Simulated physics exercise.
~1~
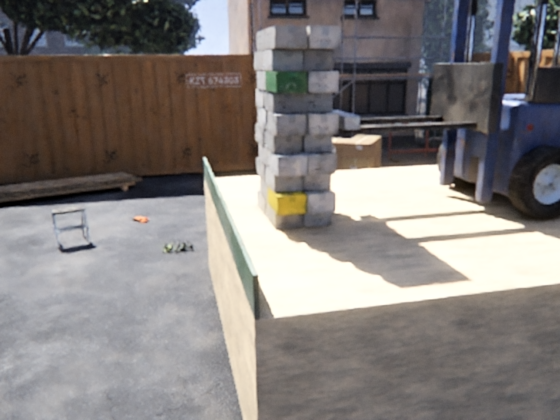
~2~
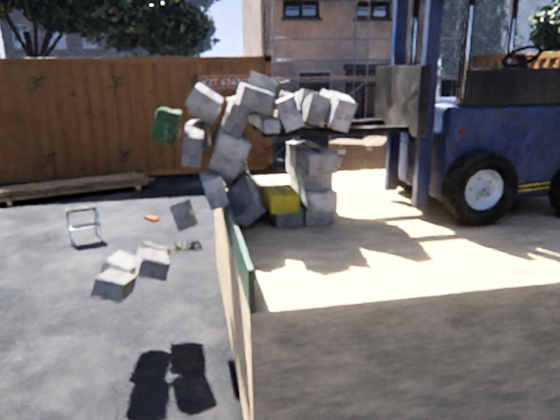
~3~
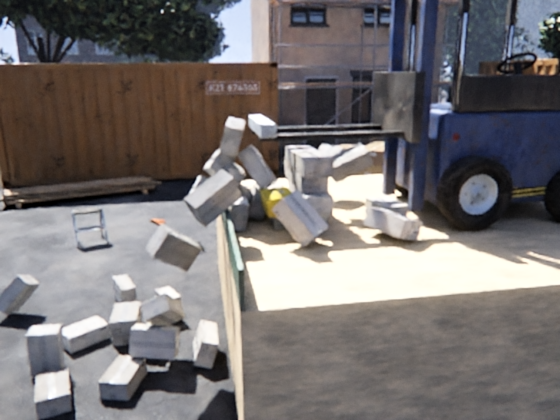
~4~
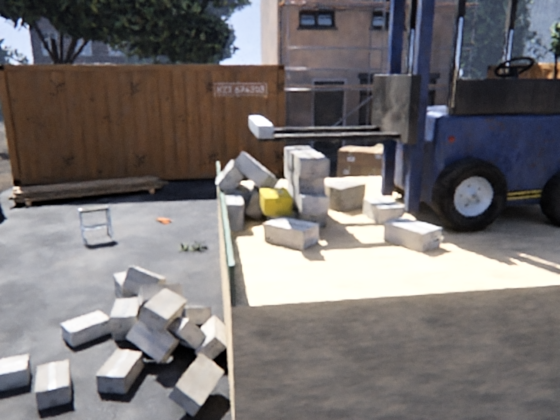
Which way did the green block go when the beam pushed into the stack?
The green block went to the left, toward the edge of the platform.
